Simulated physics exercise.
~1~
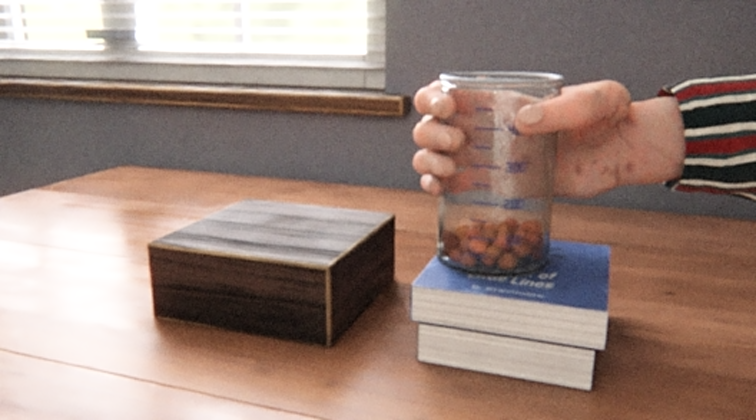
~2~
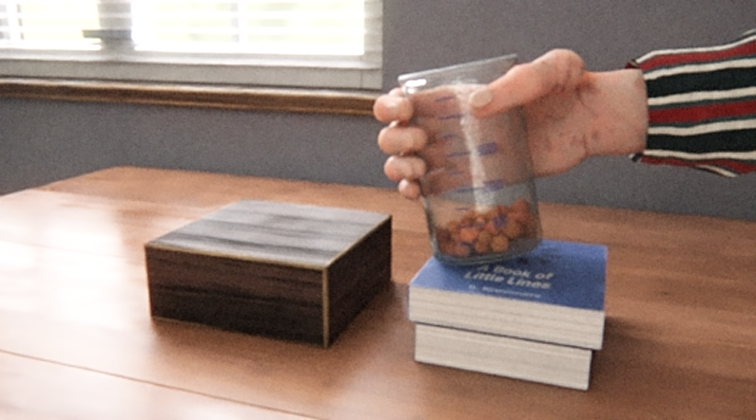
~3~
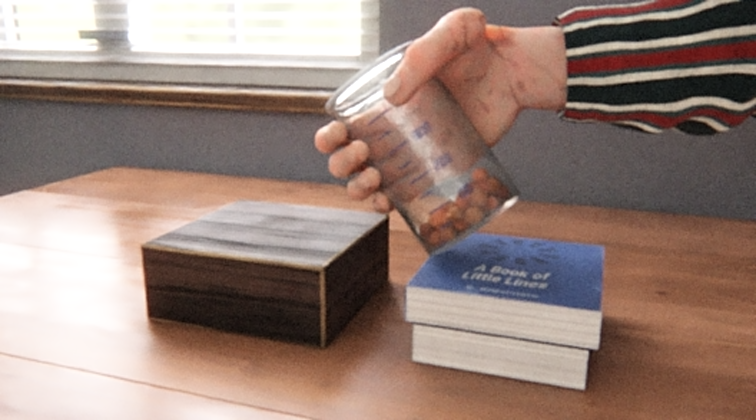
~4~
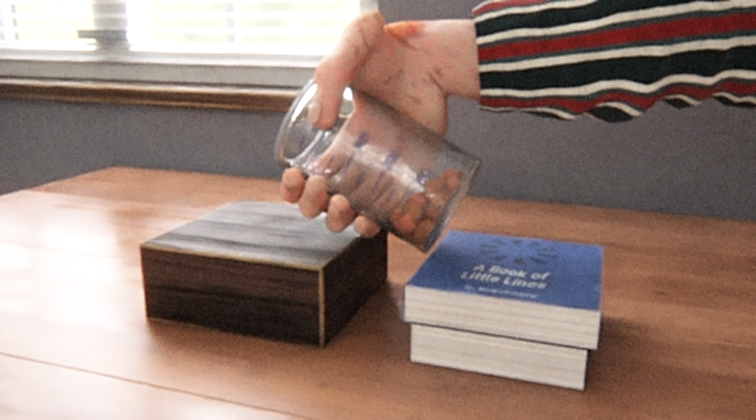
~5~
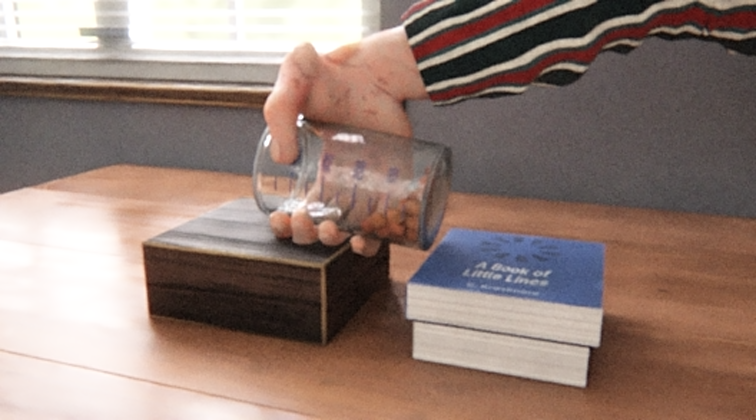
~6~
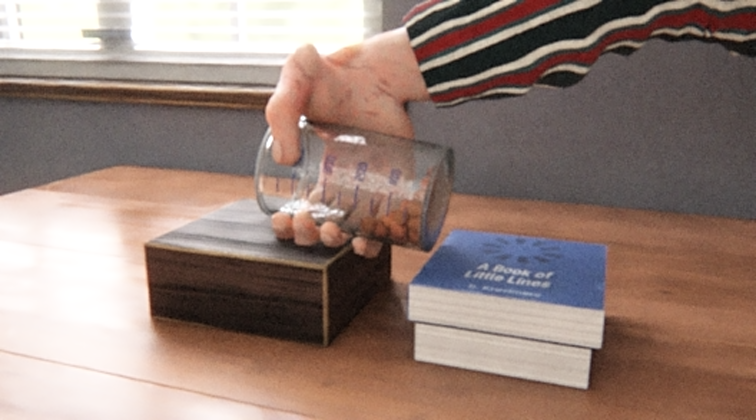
To begin with, a hand in a striped sleeve holds a clear, open beaker with small orange-brown pieces at its bottom, just over two stacked blue books beside a dark wooden block. The hand lifts the beaker slightly and starts tipping its mouth to the left. Moving left toward the block, it leans the beaker further, and the pieces gather along the lower side near the base. The beaker then comes down almost level, its open end over the block. There the hand holds it still, with the pieces all remaining inside.
